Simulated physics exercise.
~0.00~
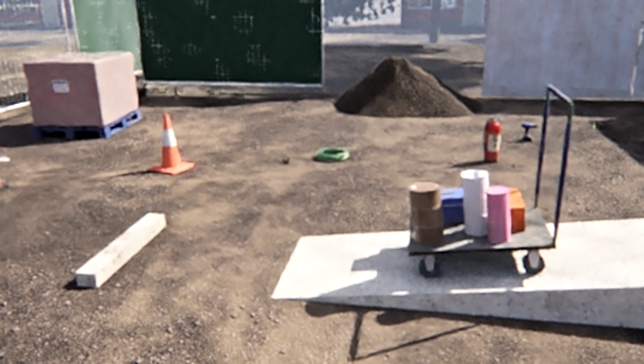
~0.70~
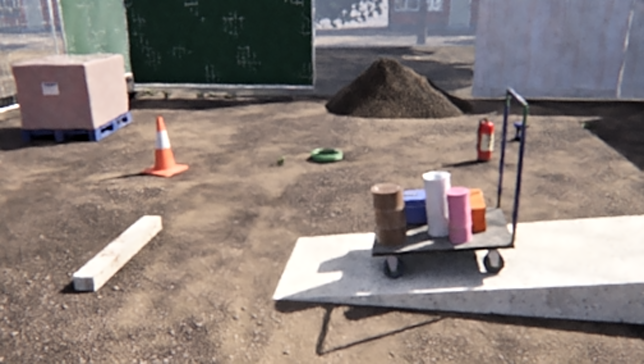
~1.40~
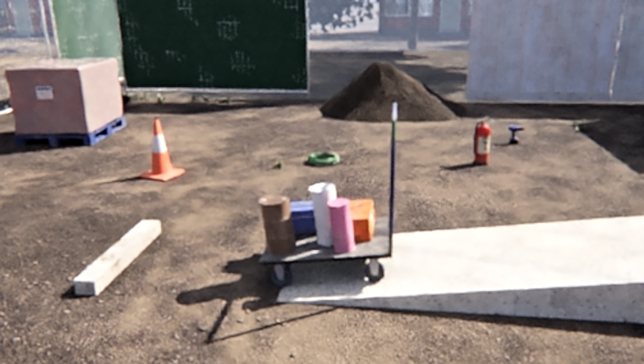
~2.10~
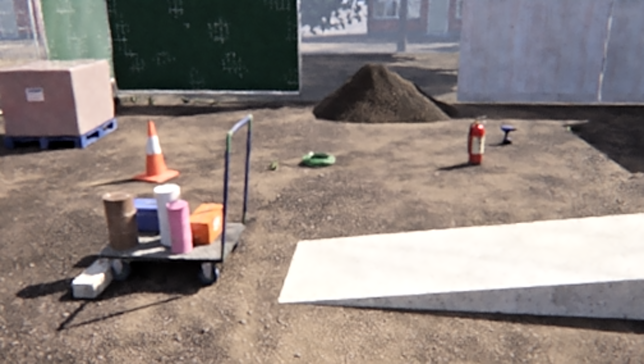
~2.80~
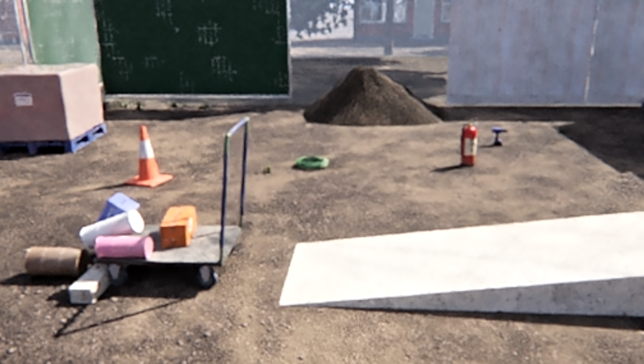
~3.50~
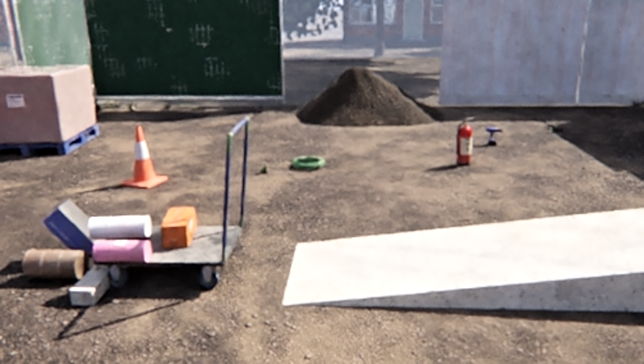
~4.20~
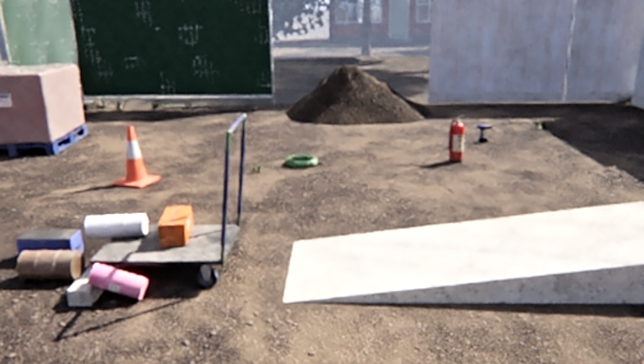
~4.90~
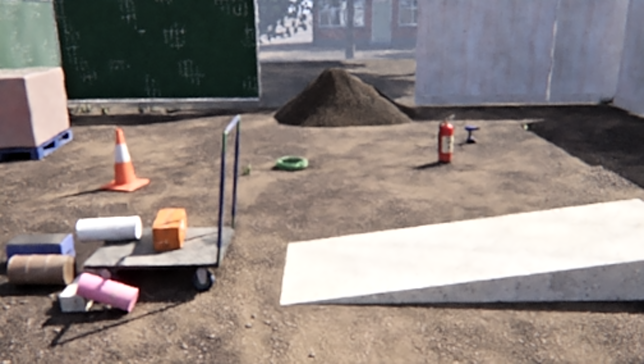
A loaded trolley rolls left off a ramp, stops at a kerb, and three items fall off.
